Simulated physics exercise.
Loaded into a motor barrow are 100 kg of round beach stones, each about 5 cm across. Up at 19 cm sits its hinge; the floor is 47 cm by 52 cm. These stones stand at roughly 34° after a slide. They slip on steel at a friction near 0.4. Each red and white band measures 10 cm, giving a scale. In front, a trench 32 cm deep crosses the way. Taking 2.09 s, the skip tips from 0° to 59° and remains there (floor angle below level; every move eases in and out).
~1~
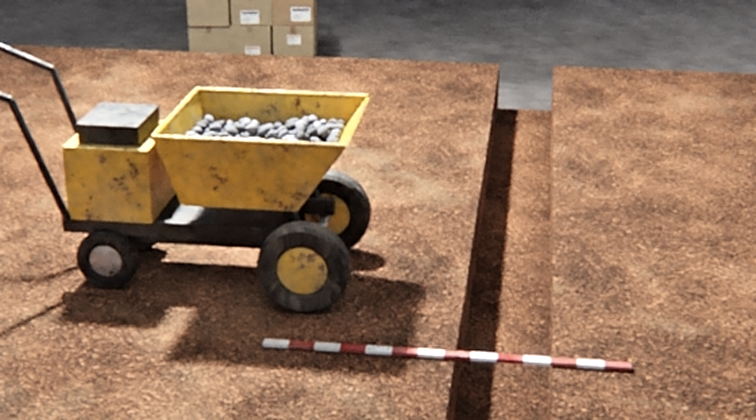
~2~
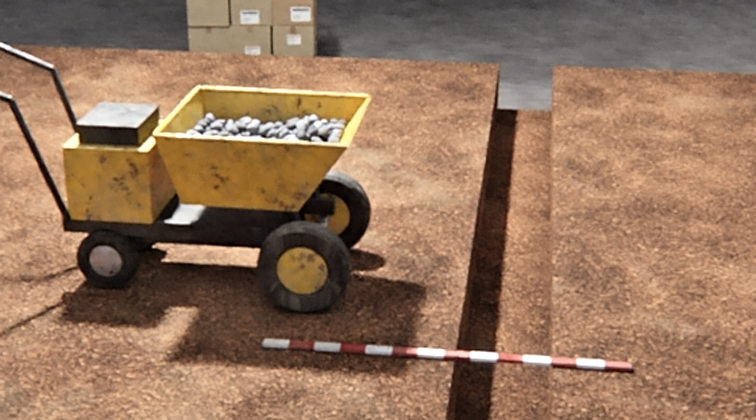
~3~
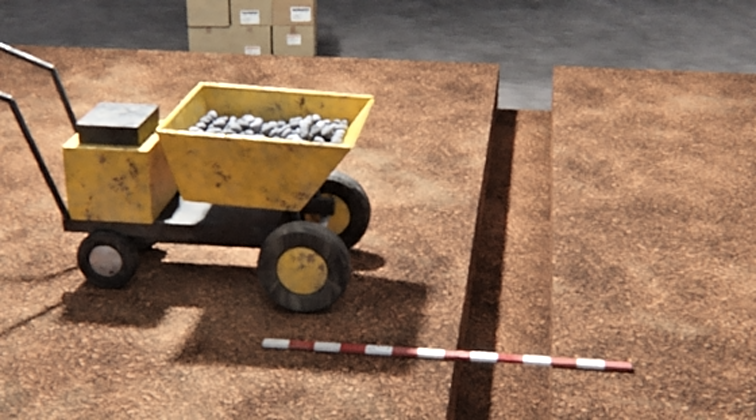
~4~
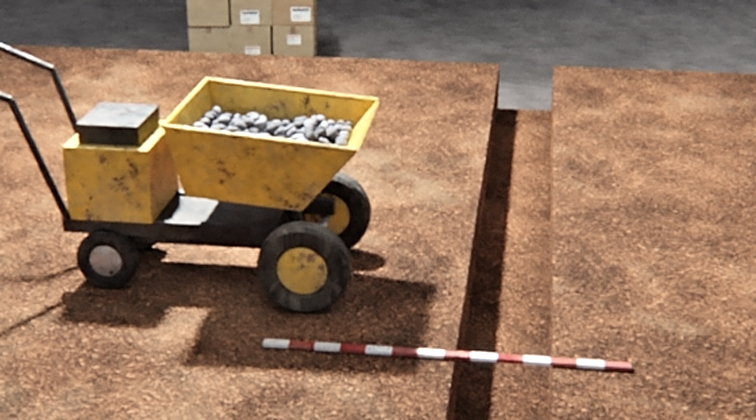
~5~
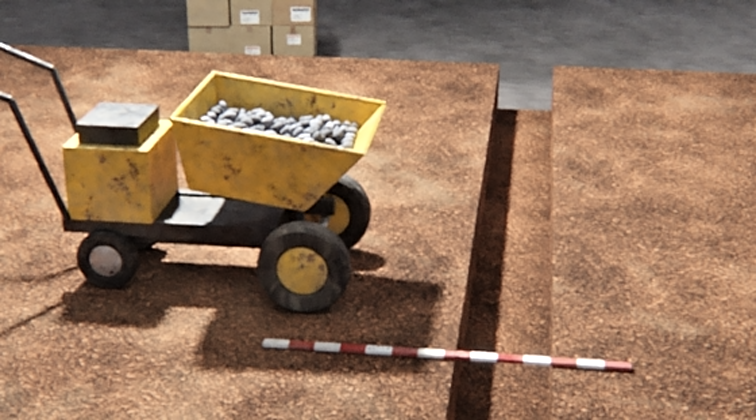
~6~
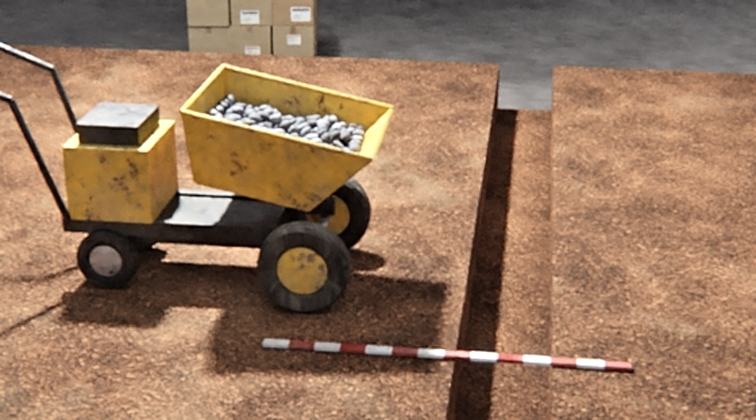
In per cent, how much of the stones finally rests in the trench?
Roughly 64 per cent of them.
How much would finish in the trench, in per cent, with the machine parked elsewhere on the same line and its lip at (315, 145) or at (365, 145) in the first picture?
First place roughly 40%, second roughly 65%.
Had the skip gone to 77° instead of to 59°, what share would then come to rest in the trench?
Close to 100 per cent then.
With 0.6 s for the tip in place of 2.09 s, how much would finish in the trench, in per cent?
Estimate: About 65 %.
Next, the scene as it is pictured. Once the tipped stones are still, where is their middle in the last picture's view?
The middle should be near (504, 345).
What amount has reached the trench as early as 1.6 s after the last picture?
By that moment, roughly 20 per cent of the load.
Then, 1.0 s after the last picture the floor is at 50°, 100 % in the skip; the foremost stones are at (421, 197).
Then, 1.6 s after the last picture the floor is at 59°, 78 % in the skip, 3 % short of the trench, 19 % in the trench; the foremost stones are at (529, 353).
Then, 1.9 s after the last picture the floor is at 59°, 58 % in the skip, 4 % short of the trench, 39 % in the trench; the foremost stones are at (544, 367).
Then, 3.9 s after the last picture the floor is at 59°, 33 % in the skip, 2 % short of the trench, 64 % in the trench; the foremost stones are at (544, 367).
